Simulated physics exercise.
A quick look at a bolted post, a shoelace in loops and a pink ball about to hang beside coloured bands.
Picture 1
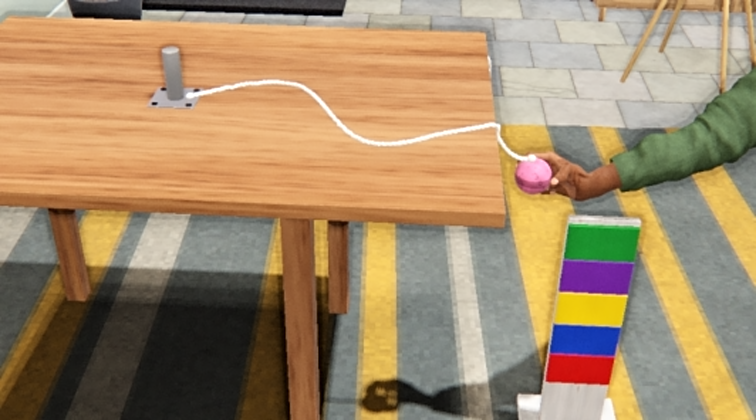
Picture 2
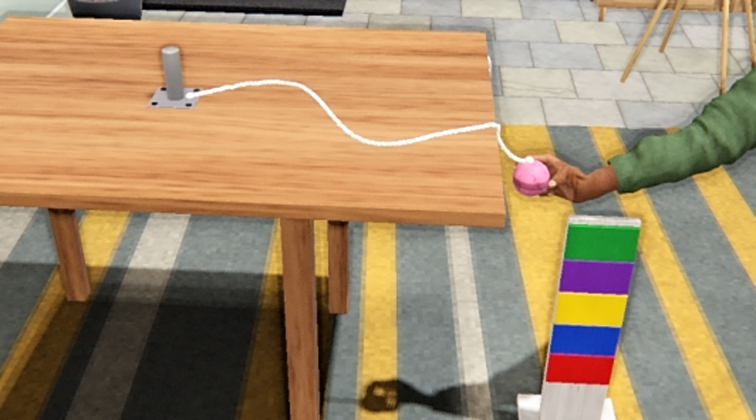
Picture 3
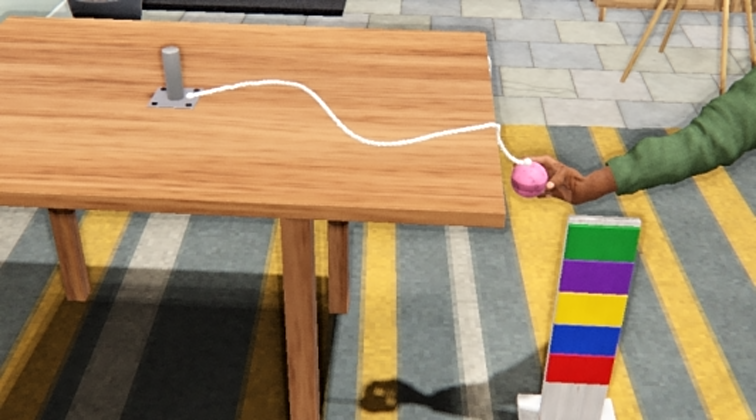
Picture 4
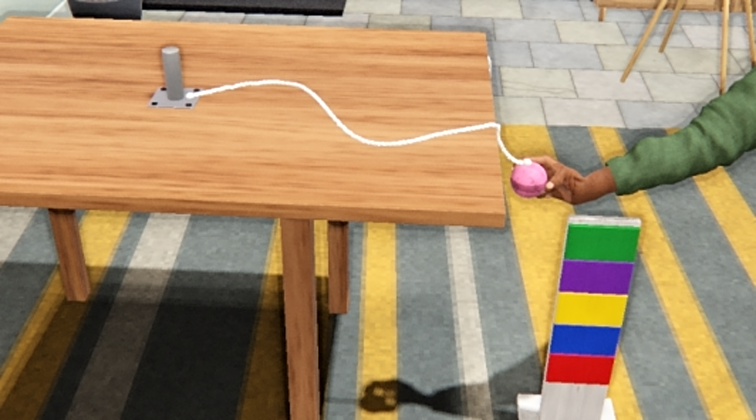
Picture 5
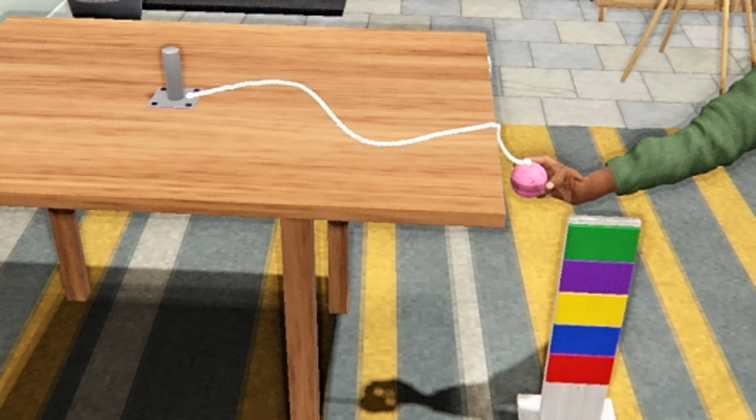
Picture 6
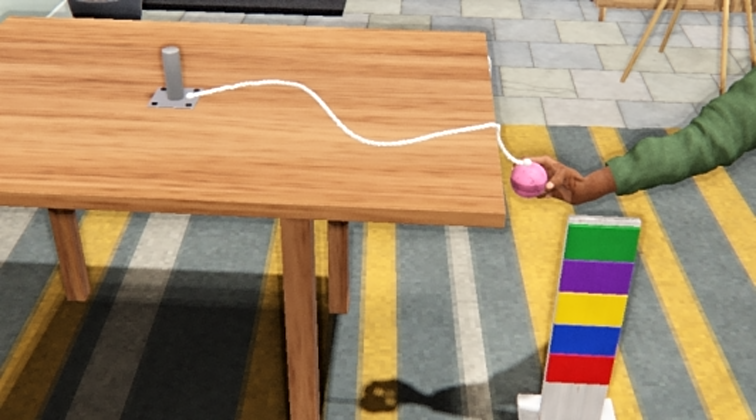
In a room with a yellow-and-grey striped floor and pale tiles behind, a wooden table is seen from slightly above. A white cord curves from a grey metal post across the tabletop to a pink ball held past the right edge by a green-sleeved hand, above a board banded green, purple, yellow, blue and red. The hand shifts the ball very slightly left and down, then stays still.
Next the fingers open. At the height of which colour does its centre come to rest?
The shoelace holds its middle at purple.
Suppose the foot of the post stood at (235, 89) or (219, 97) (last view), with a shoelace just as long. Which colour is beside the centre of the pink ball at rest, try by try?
One after the other, yellow; yellow.
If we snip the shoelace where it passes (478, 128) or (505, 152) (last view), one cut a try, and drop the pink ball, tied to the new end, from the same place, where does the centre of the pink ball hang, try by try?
Near (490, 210) and (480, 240).
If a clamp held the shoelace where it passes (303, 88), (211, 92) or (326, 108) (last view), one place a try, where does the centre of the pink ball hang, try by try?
The places are (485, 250), (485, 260) and (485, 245).
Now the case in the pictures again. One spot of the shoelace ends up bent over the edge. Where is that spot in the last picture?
At (410, 142), roughly.
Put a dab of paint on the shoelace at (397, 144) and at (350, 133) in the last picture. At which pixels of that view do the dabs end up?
At (484, 117), then (431, 114).
Soon after, ball near (489, 255); level with purple.
After that, ball near (486, 260); level with purple.
In the end, ball near (487, 264); level with purple. At purple.
